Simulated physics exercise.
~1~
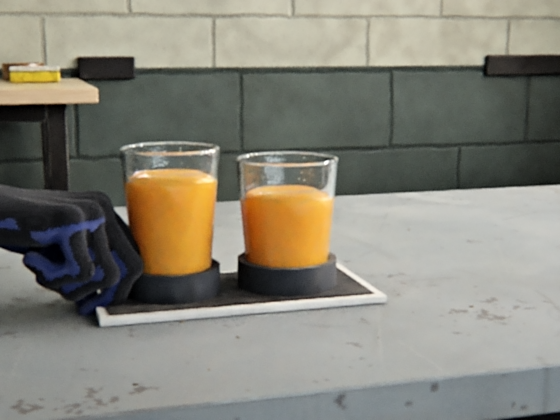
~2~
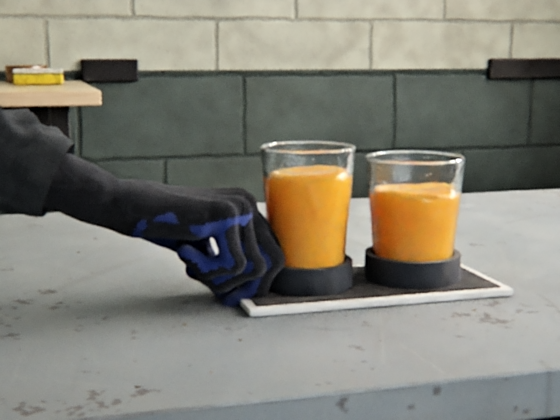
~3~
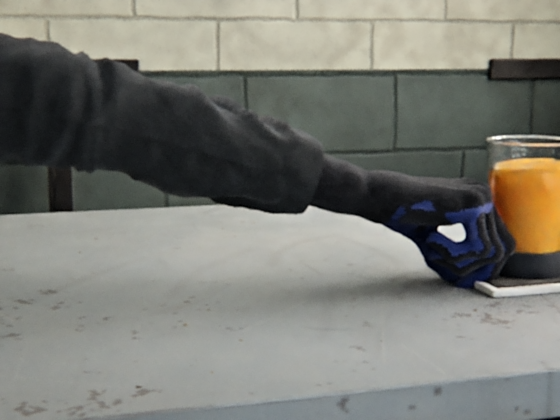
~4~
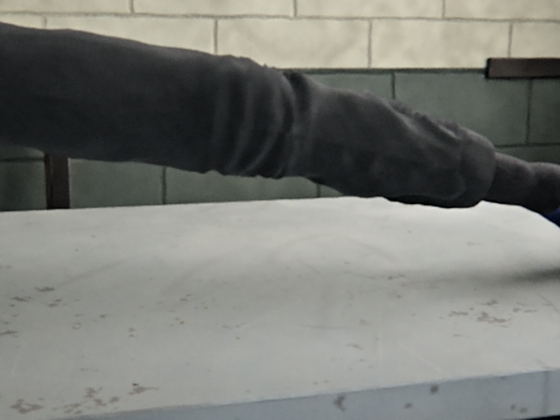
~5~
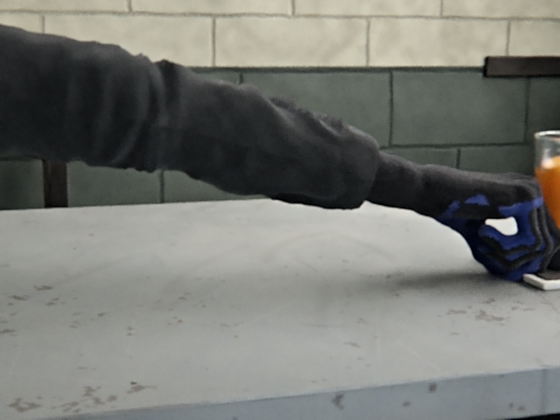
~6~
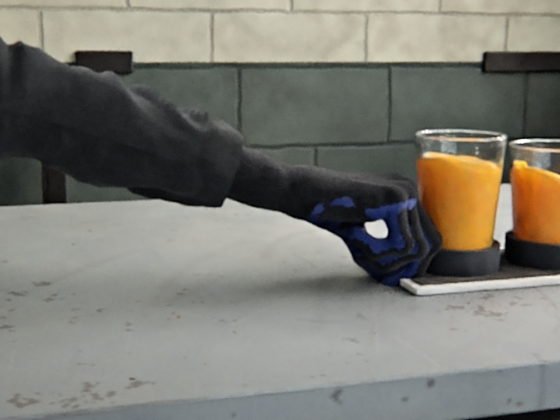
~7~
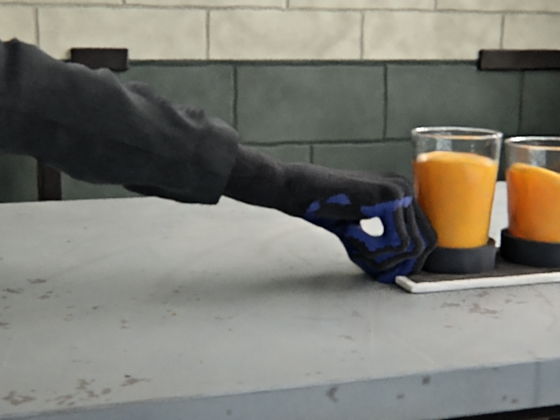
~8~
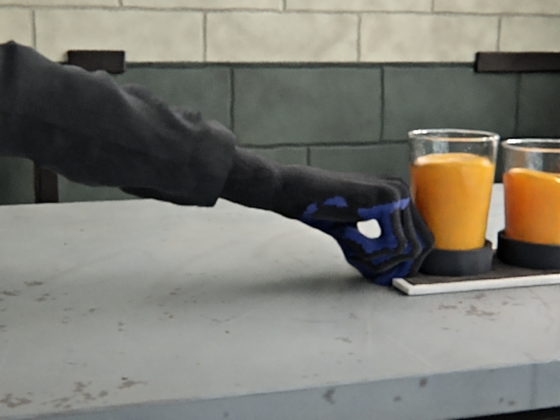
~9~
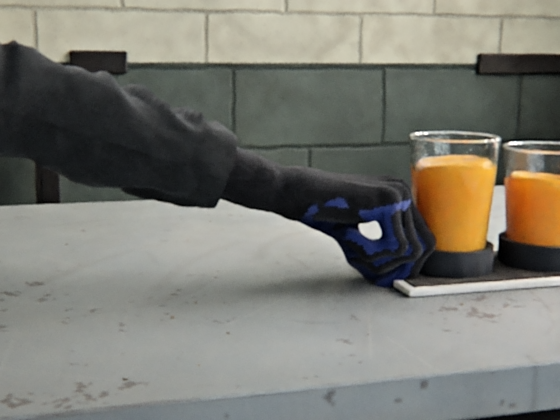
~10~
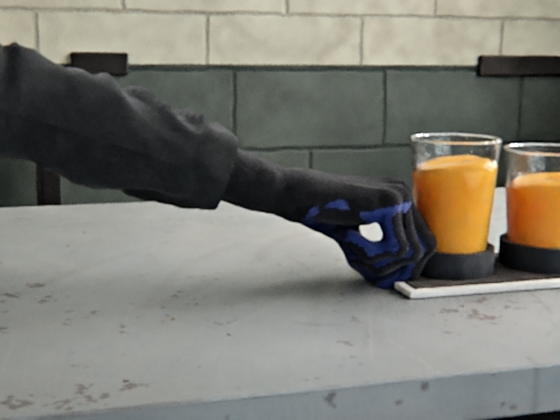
A tray holding two glasses of orange juice slides right, then back left, and stops.
